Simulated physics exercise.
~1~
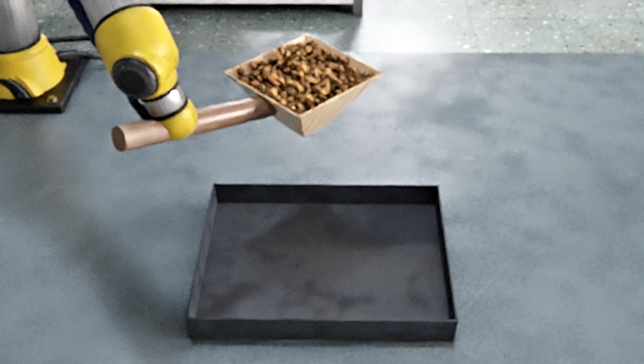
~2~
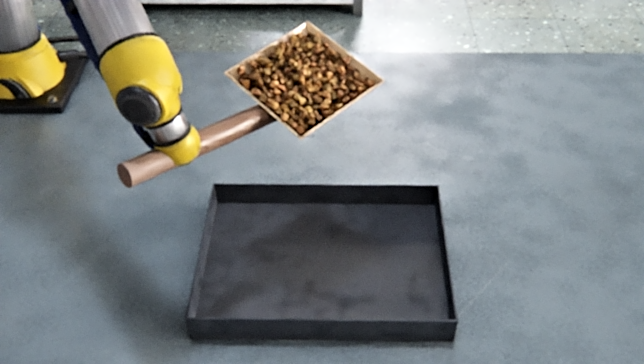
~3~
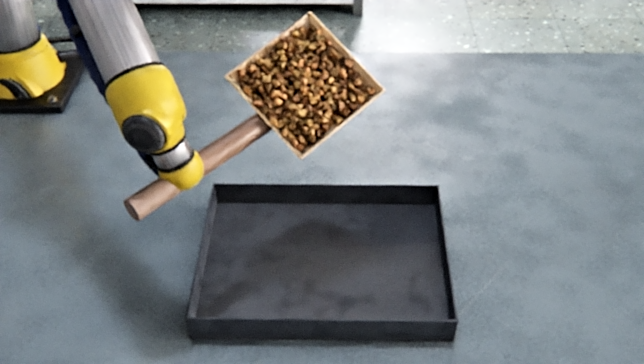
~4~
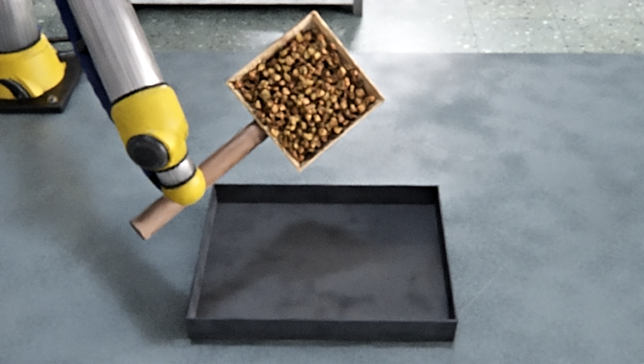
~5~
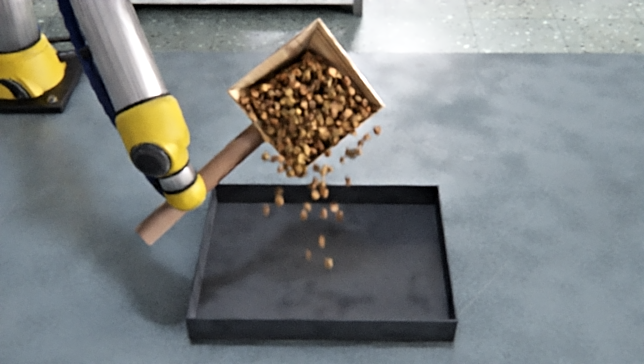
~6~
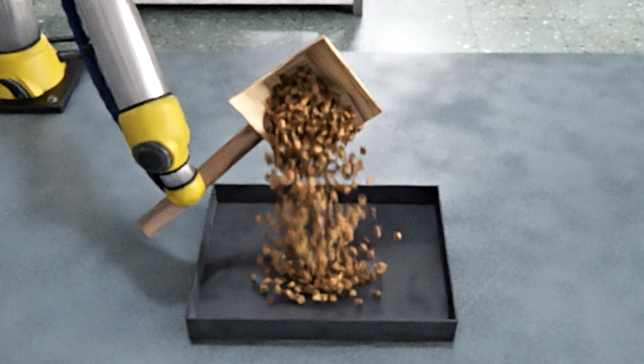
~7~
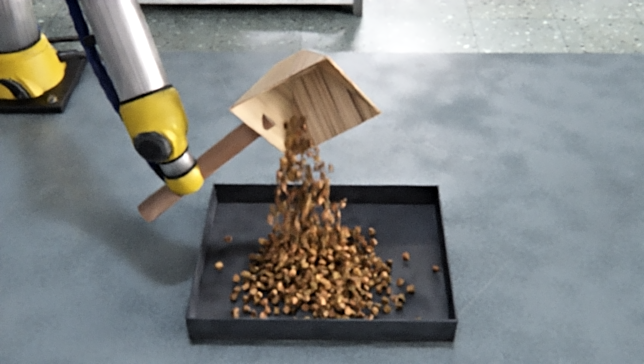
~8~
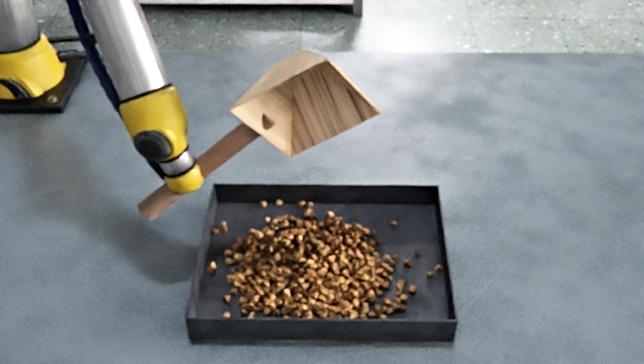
A robotic arm with yellow joints and a grey upper section reaches in from the upper left, gripping the brown handle of a square wooden scoop filled with small brown pieces. Seen from above at an angle, an empty black tray lies below on a grey surface. The arm steadily tilts the scoop while the pieces stay inside at first. Then a few spill over the lower edge, followed by a thick stream that builds a pile in the tray. The scoop ends tipped over and emptied, with the pieces spread in a heap across the tray.
